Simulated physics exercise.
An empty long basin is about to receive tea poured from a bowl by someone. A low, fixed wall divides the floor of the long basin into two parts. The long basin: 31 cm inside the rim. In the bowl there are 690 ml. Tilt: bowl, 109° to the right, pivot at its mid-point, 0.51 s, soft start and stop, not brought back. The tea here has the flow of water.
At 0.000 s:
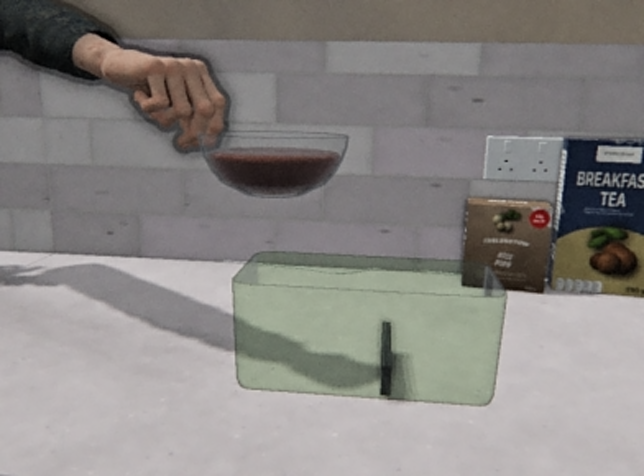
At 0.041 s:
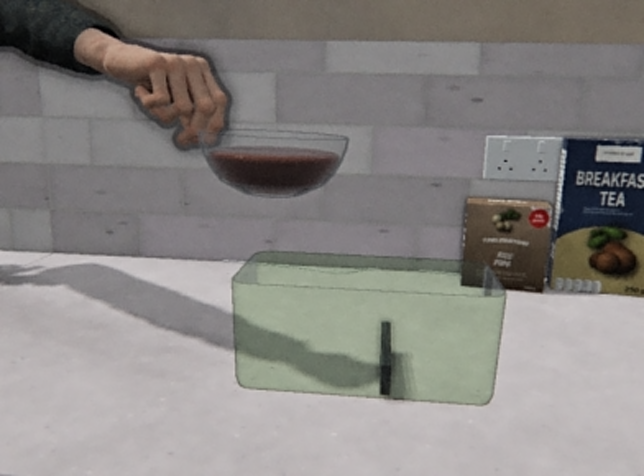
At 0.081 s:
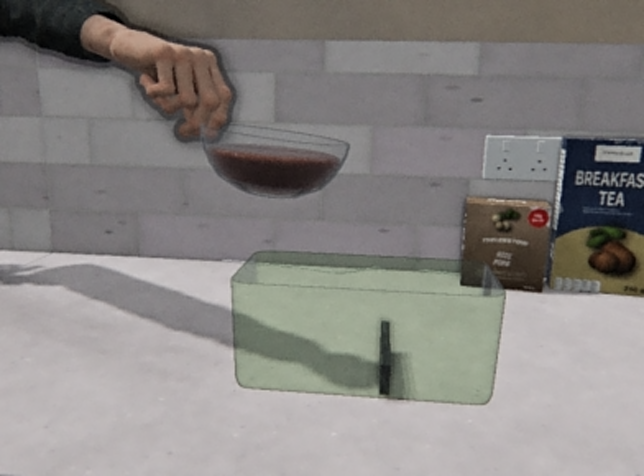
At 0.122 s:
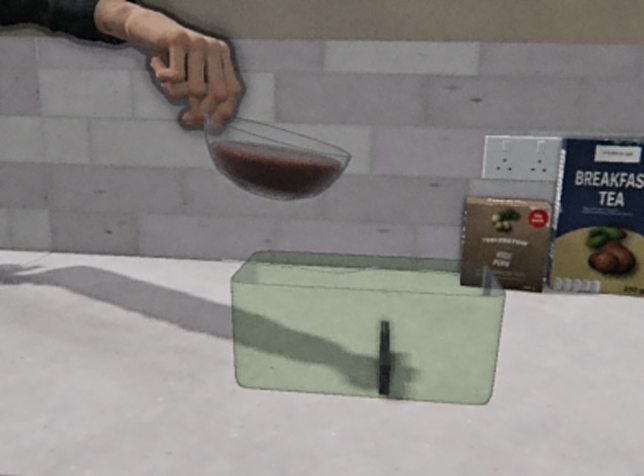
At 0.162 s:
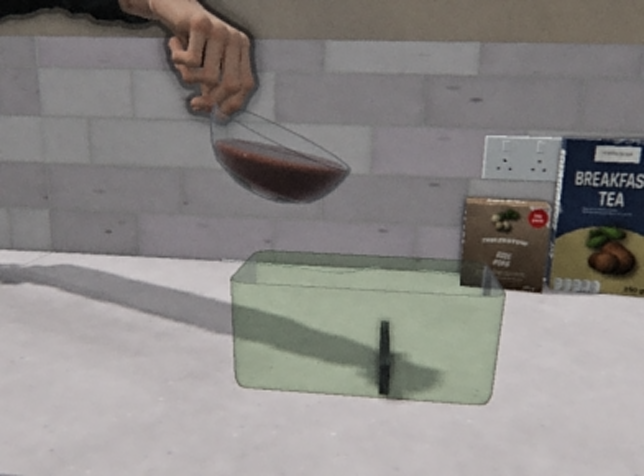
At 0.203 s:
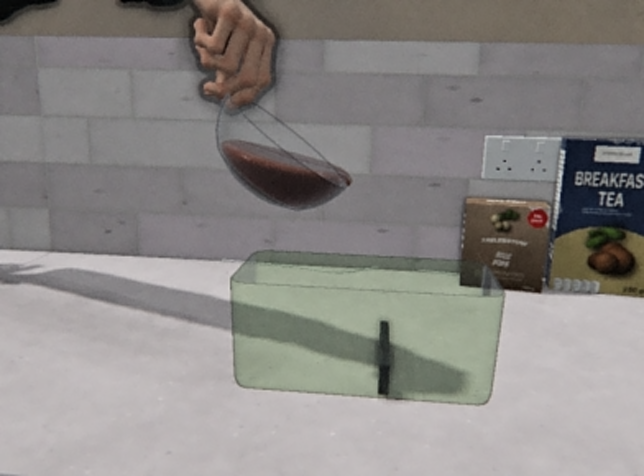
A glass bowl of dark reddish tea, held by a hand above an empty green long basin, stayed nearly level at first, then tilted steadily down to the right as the hand rose, bringing tea to its rim.
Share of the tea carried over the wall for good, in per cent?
Near 29 per cent.
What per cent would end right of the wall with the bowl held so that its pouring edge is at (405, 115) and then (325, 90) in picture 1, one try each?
It comes to 60 per cent, and then 25 per cent.
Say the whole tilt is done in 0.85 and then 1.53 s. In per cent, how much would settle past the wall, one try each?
Try 1: 40 %; try 2: 60 %.
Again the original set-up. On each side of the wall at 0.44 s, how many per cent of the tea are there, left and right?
I'd say about 60 left and about 16 right.
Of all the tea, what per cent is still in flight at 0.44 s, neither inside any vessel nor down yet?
Near 22 per cent of it all.
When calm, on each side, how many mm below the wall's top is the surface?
Close to 20 mm left and close to 26 mm right.
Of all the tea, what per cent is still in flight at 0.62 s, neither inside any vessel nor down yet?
It comes to some 8 percent of the total.
Then, 0.44 s in, the tilt is 105° and 2 per cent is still to pour, 60 is left of the wall and 16 right of it.
Then, 0.62 s in, the tilt is 109° and 0 per cent is still to pour, 66 is left of the wall and 26 right of it.
Then, 0.81 s in, the tilt is 109° and 0 per cent is still to pour, 62 is left of the wall and 28 right of it.
Then, 1.01 s in, the tilt is 109° and 0 per cent is still to pour, 62 is left of the wall and 29 right of it.
Finally, 62 per cent lies left of the wall, 29 right of it and 9 outside.
